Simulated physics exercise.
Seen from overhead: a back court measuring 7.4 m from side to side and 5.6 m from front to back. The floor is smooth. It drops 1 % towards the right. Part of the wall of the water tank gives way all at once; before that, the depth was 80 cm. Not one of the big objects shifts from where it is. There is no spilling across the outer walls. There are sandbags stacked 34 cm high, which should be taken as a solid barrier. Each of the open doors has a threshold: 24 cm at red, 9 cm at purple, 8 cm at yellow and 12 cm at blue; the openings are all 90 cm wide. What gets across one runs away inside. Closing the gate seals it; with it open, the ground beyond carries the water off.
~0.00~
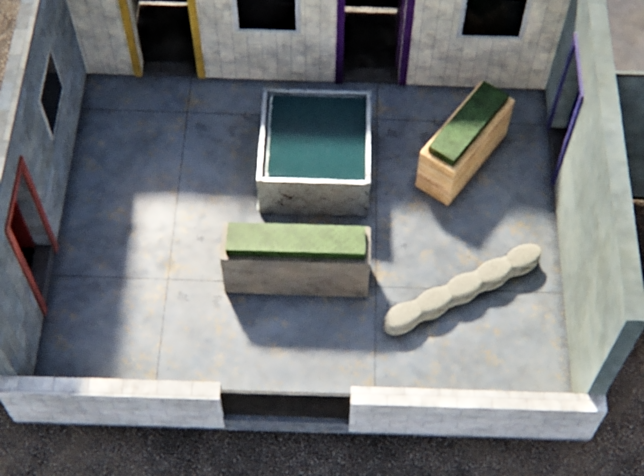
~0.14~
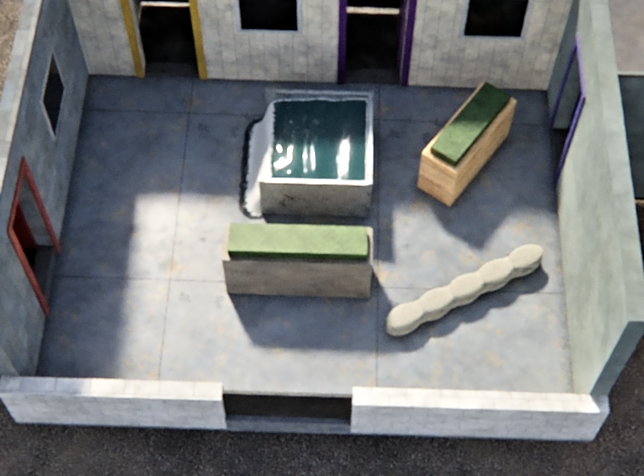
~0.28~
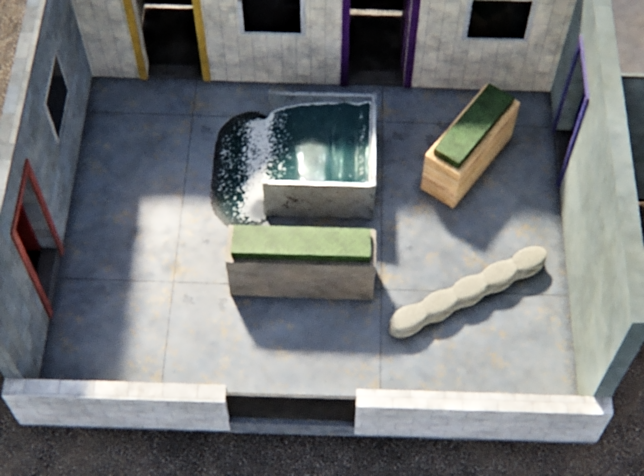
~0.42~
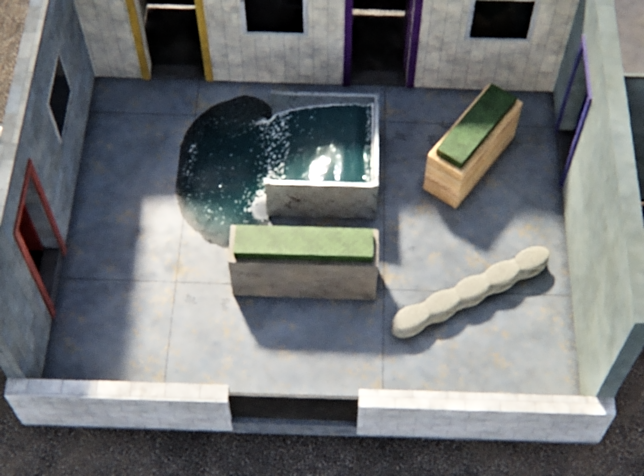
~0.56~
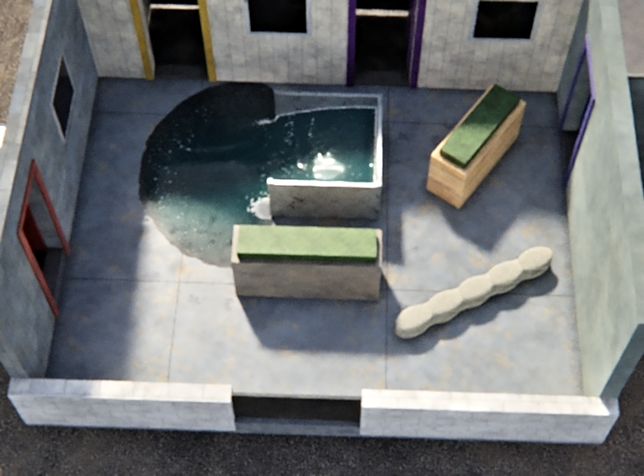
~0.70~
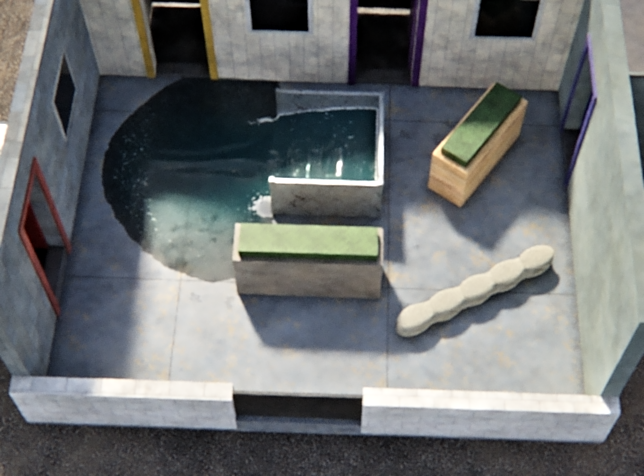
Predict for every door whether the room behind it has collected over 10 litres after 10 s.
My prediction: The red door room collects 10 litres or less; the purple door room collects 10 litres or less; the yellow door room collects over 10 litres; the blue door room collects 10 litres or less.
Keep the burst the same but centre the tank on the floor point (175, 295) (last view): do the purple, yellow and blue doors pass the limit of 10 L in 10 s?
So the purple door keeps within it, the yellow door tops the limit and the blue door keeps within it.
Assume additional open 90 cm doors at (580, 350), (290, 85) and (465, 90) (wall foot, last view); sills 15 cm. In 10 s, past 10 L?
Less, less, less.
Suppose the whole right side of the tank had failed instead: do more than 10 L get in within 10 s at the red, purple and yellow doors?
Result: Red limit not passed, purple limit passed, yellow limit not passed.
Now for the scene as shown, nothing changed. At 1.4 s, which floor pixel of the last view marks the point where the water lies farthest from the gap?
That's around (61, 302) in the last picture.
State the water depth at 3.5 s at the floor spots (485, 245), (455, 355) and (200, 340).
0, 0 and 2 cm.
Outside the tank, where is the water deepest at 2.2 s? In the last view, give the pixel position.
Near (99, 84).
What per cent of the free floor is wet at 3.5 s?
I'd say around 40 %.
After 1.4 s water covers 30 % of the floor and is deepest (43 cm) near (101, 75); red door 14 cm at the sill, 0 L in, purple door not reached, yellow door 13 cm at the sill, 1 L in, blue door not reached.
After 2.2 s water covers 35 % of the floor and is deepest (37 cm) near (99, 84); red door 18 cm at the sill, 0 L in, purple door not reached, yellow door 16 cm at the sill, 16 L in, blue door not reached.
After 3.5 s water covers 40 % of the floor and is deepest (22 cm) near (44, 396); red door 10 cm at the sill, 0 L in, purple door not reached, yellow door 14 cm at the sill, 71 L in, blue door not reached.
After 6.0 s water covers 75 % of the floor and is deepest (14 cm) near (559, 100); red door 5 cm at the sill, 0 L in, purple door 4 cm at the sill, 0 L in, yellow door 6 cm at the sill, 84 L in, blue door not reached.
After 10.0 s water covers 95 % of the floor and is deepest (12 cm) near (578, 310); red door 3 cm at the sill, 0 L in, purple door 3 cm at the sill, 0 L in, yellow door 2 cm at the sill, 84 L in, blue door 7 cm at the sill, 0 L in.
